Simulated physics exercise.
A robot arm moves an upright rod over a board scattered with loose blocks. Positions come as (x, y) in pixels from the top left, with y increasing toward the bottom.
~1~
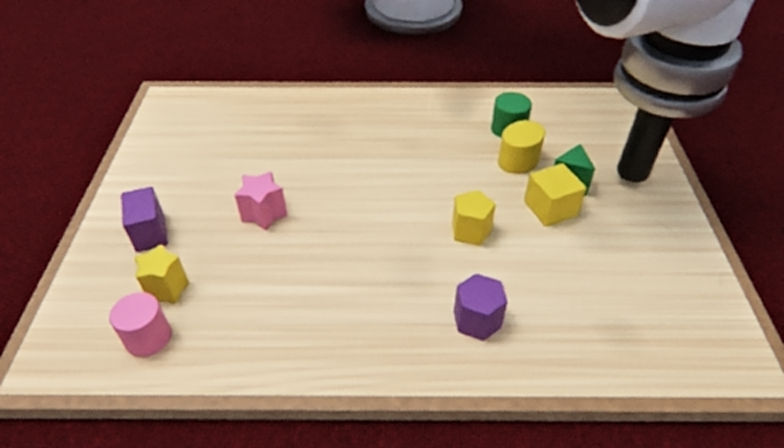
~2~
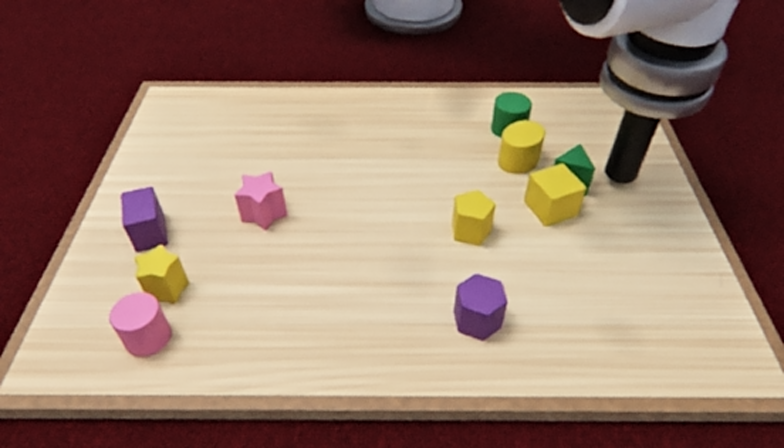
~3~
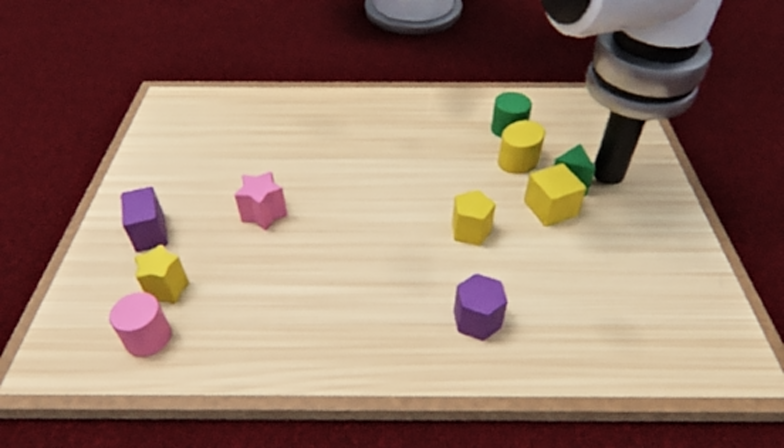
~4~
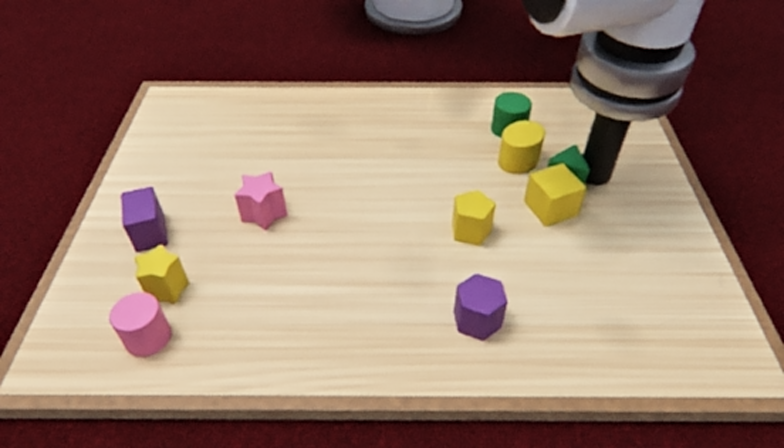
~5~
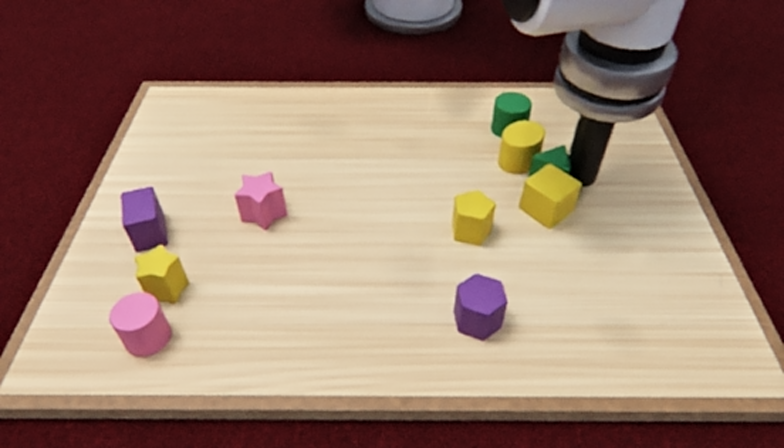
On a wooden board, a robot arm's black rod moves left and pushes the green triangle.
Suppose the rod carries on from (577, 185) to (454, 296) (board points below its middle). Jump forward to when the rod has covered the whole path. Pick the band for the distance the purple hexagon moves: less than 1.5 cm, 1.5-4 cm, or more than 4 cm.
It goes hardly anywhere, under 1.5 cm.
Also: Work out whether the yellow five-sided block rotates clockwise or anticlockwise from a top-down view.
Short answer: Clockwise.
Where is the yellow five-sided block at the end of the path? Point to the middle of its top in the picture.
Final place: (421, 202).
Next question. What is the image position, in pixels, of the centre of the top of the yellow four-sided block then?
My estimate: (444, 230).
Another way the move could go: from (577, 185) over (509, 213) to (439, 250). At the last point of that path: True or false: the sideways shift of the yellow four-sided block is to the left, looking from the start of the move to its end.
This is true.
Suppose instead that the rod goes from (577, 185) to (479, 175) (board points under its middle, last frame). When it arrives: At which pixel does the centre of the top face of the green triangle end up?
It should be at about (456, 152).
On the path given first. One third of the way, rod at (543, 210); yellow four-sided block at (514, 200), turned 20° clockwise; green triangle at (540, 158), turned 25° clockwise.
Two thirds of the way, rod at (502, 247); yellow five-sided block at (428, 205), turned 60° clockwise; yellow four-sided block at (463, 225), turned 65° clockwise; green triangle at (540, 158), turned 25° clockwise.
At the end, rod at (455, 288); yellow five-sided block at (421, 202), turned 75° clockwise; purple hexagon at (480, 302), turned 30° anticlockwise; yellow four-sided block at (444, 230), turned 85° clockwise; green triangle at (540, 158), turned 25° clockwise.
